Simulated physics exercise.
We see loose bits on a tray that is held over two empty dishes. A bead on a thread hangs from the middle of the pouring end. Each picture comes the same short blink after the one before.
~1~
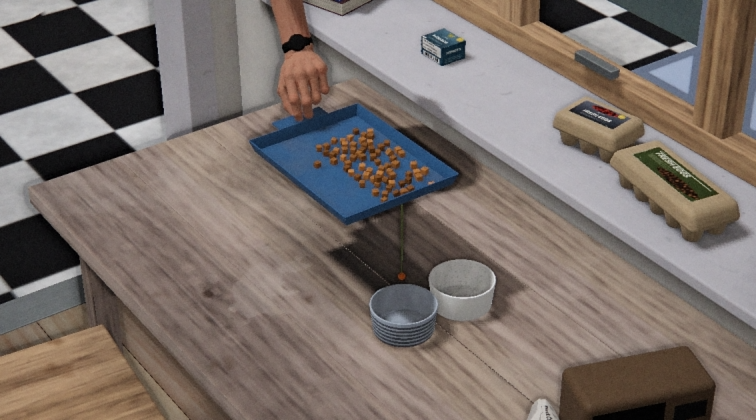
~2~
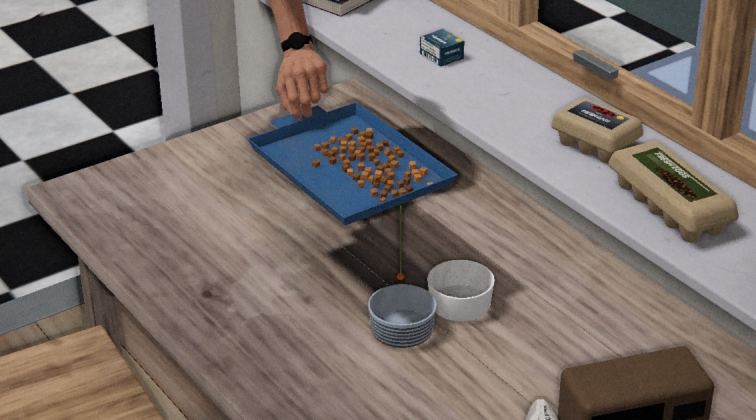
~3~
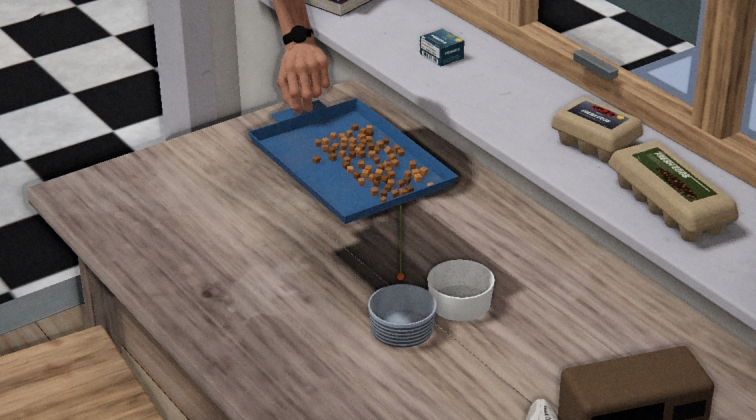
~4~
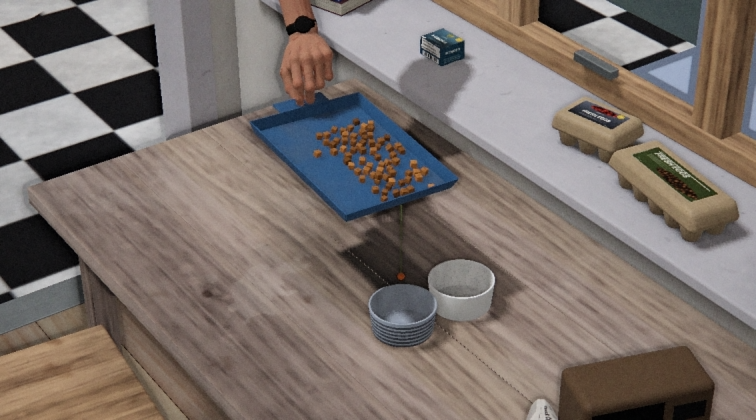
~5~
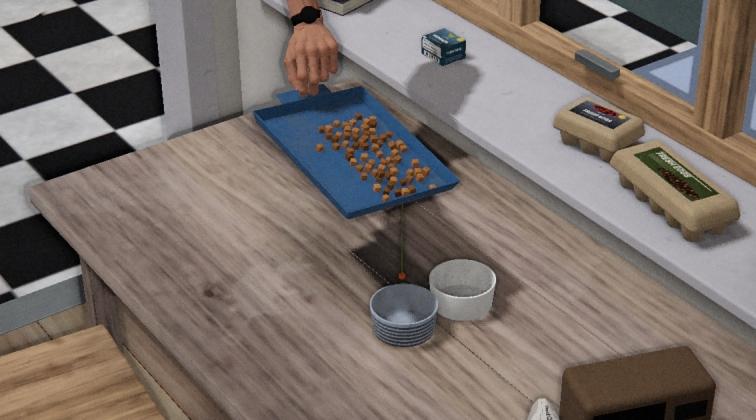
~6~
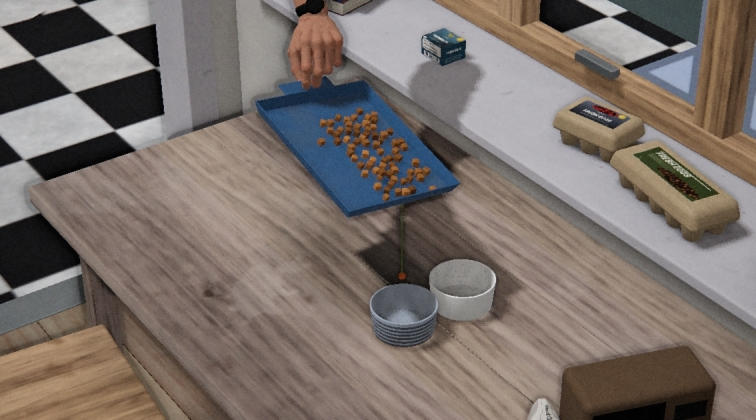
On a wooden kitchen table, a hand slowly raising the back of a blue tray of small brown pieces above two bowls.
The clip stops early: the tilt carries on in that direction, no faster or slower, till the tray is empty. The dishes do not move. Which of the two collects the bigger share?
The right-hand dish gets more.
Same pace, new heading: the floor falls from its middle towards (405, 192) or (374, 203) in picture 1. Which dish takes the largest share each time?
At the first place the dish on the right, at the second the left-hand dish.
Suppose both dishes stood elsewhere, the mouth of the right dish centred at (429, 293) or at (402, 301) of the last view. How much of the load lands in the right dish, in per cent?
Roughly 10 per cent, and 0 per cent.
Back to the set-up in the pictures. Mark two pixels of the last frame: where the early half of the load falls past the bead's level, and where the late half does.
Early half (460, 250), late half (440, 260).
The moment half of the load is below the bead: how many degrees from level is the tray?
Near 110 degrees.
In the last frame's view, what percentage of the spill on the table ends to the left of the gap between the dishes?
It comes to 30 per cent or so.
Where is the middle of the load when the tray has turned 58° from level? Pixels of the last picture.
At about (421, 170).
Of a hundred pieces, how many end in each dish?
Left dish: 0 %, right dish: 40 %.
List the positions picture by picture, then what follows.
Corners of the pouring end near (346, 214) and (453, 173), level; middle of the load near (378, 162), brown sugar cubes; left dish near (423, 331); right dish near (482, 305); bead on its thread near (402, 276), in the first picture.
Corners of the pouring end near (345, 214) and (451, 174), level; middle of the load near (376, 162), in the second picture.
Corners of the pouring end near (346, 213) and (452, 175), tipped barely, lowest at the right corner; middle of the load near (377, 160), in the third picture.
Corners of the pouring end near (347, 211) and (453, 177), tipped a little, lowest at the right corner; middle of the load near (378, 157), in the fourth picture.
Corners of the pouring end near (350, 209) and (454, 179), tipped a little, lowest at the right corner; middle of the load near (380, 155), in the fifth picture.
Corners of the pouring end near (351, 207) and (455, 181), tipped clearly, lowest at the right corner; middle of the load near (380, 152); left dish near (424, 331); right dish near (482, 305), in the sixth picture.
Shortly afterwards, tray tipped steeply; the whole lot on the tray.
Next, tray tipped right over; the whole lot on the tray.
Some moments later, tray tipped past a quarter turn; near half in the right dish; near half outside both.
In the end, tray tipped past a quarter turn; none at all in the left dish; near half in the right dish; near half outside both.
